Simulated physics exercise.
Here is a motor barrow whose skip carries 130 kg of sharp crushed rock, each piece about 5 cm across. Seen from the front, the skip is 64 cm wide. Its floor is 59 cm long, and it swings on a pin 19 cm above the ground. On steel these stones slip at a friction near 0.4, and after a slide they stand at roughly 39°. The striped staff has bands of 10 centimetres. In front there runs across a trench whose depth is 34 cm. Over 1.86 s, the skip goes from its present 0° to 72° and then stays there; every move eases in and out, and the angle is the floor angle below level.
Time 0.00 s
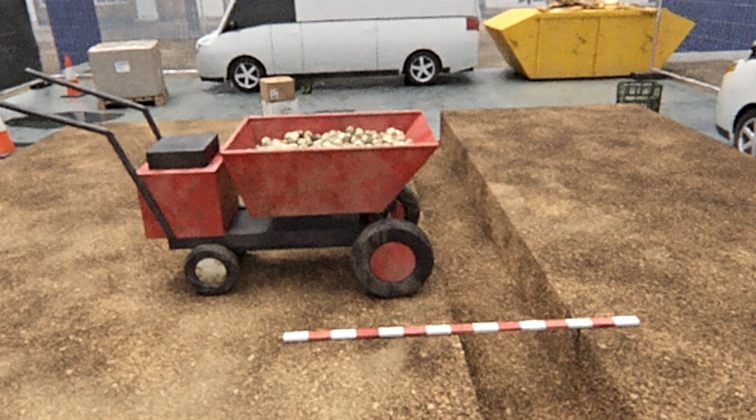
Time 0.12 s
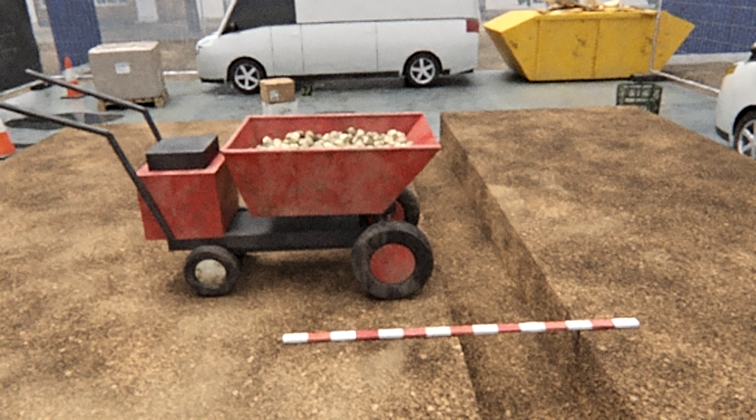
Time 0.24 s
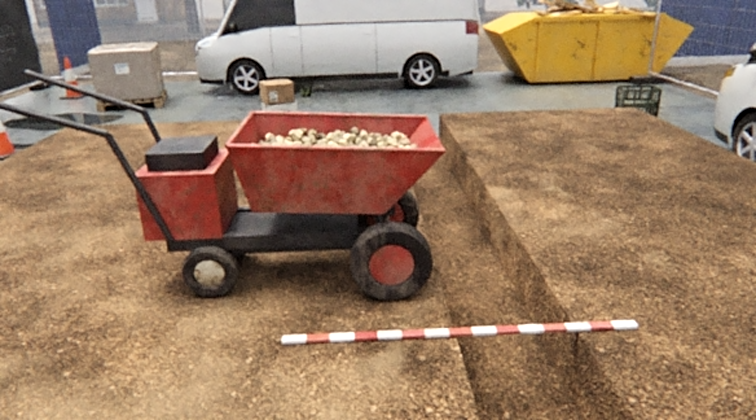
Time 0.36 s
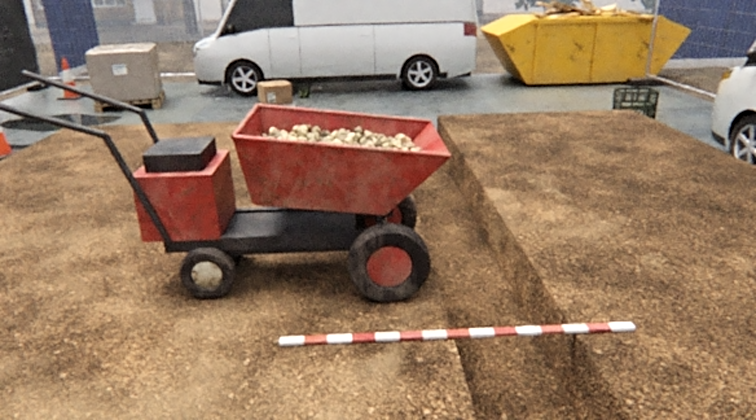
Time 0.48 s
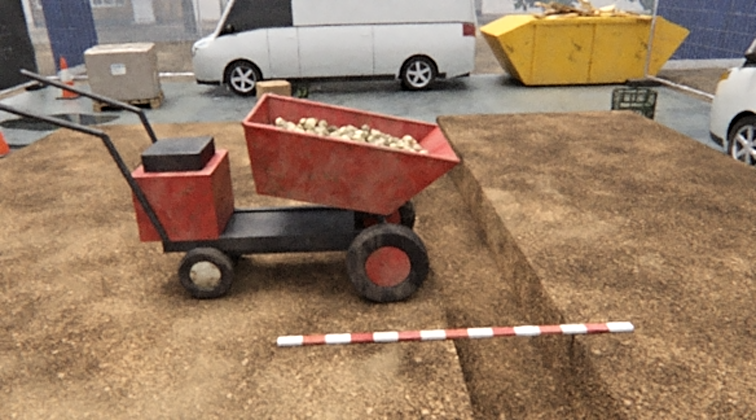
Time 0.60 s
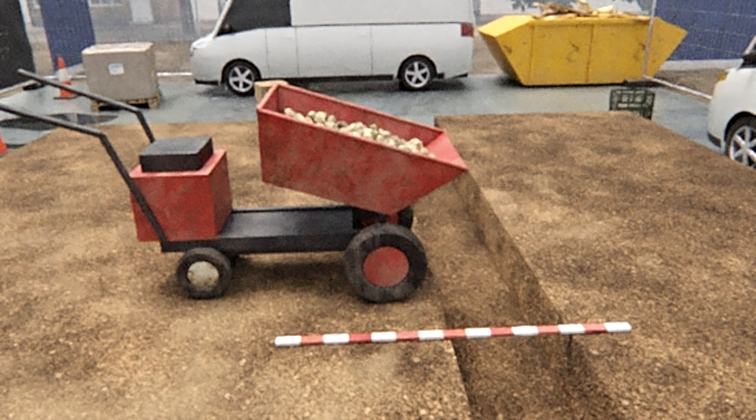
On a patch of brown dirt beside a trench, a red motor barrow loaded with crushed rock stood still while its skip slowly tilted forward, the back rising and the lip dipping to the right.
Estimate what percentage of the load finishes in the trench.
Roughly 73 percent.
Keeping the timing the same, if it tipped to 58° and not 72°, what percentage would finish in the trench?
It would come to about 10 percent.
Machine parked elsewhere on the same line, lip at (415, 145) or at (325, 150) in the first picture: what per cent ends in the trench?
From the first place around 85 per cent, from the other around 70.
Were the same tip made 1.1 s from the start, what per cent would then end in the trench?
Then about 70 per cent.
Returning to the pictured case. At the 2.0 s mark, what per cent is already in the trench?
15 per cent or so by then.
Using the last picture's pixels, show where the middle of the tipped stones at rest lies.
(506, 304).
After 1.4 s the floor is at 61°; 100 % in the skip; the foremost stones are at (494, 215).
After 2.0 s the floor is at 72°; 77 % in the skip, 17 % in the trench, 5 % past the trench; the foremost stones are at (566, 266).
After 2.3 s the floor is at 72°; 46 % in the skip, 35 % in the trench, 19 % past the trench; the foremost stones are at (611, 256).
After 4.3 s the floor is at 72°; 9 % in the skip, 73 % in the trench, 19 % past the trench; the foremost stones are at (631, 261).
